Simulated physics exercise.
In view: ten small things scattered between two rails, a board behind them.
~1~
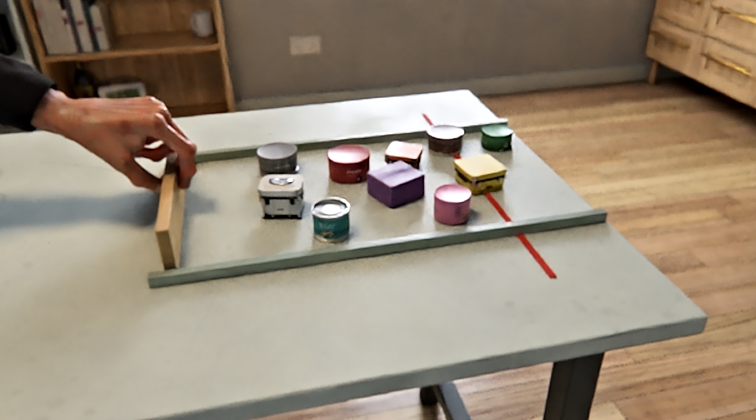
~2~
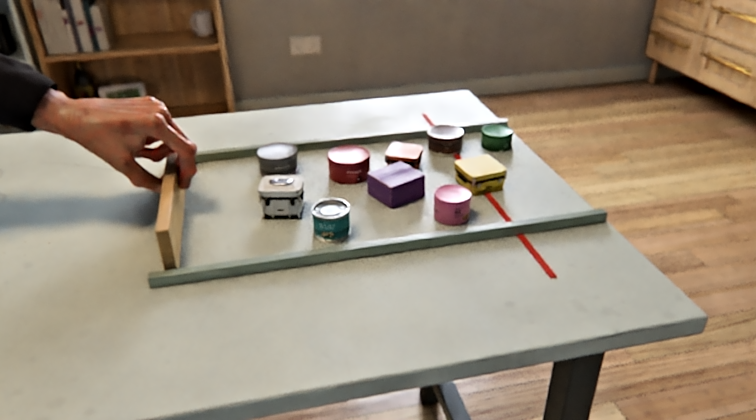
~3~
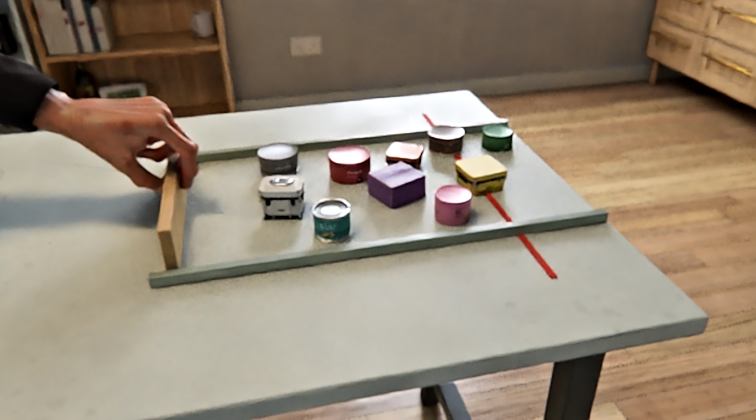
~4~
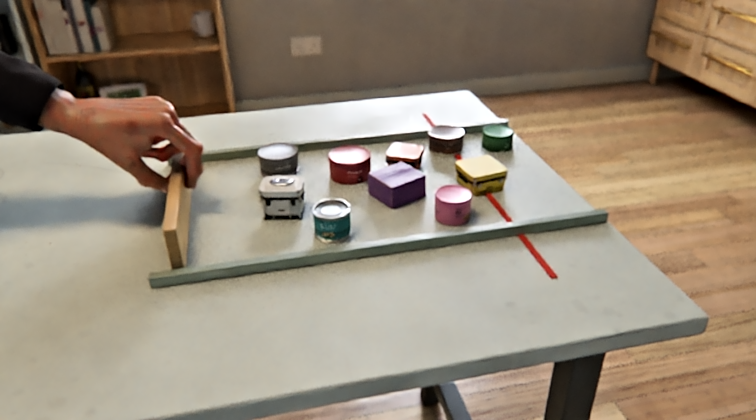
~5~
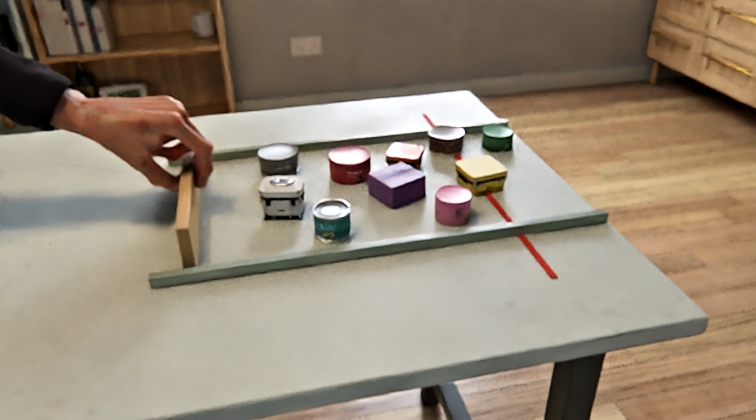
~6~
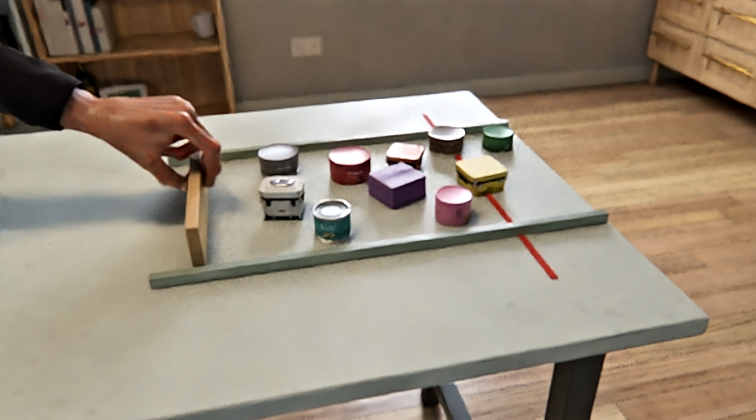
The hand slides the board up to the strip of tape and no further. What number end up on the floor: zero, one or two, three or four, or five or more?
The number that fall off is one or two.
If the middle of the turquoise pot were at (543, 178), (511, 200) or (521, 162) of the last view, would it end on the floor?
The turquoise pot goes over; survives; is lost.
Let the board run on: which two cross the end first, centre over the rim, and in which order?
Earliest first: The yellow case, then the green tub.
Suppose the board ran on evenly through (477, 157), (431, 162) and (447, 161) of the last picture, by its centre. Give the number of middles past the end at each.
In that order 2, 0 and 0.
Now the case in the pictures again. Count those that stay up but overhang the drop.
The number is 1.
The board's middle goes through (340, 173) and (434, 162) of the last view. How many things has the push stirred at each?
5 and 9.
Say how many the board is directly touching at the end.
The number is 4.
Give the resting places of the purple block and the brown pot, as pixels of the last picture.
The purple block stops around (538, 171); the brown pot around (495, 130).
A little later, none off yet; green tub at rest near (498, 139); yellow case at rest near (481, 177); brown pot at rest near (446, 141).
Next, none off yet; green tub at rest near (498, 139); yellow case shifted a little near (497, 175); brown pot at rest near (447, 141).
When it is over, the number that fall off is one or two; down, yellow case.
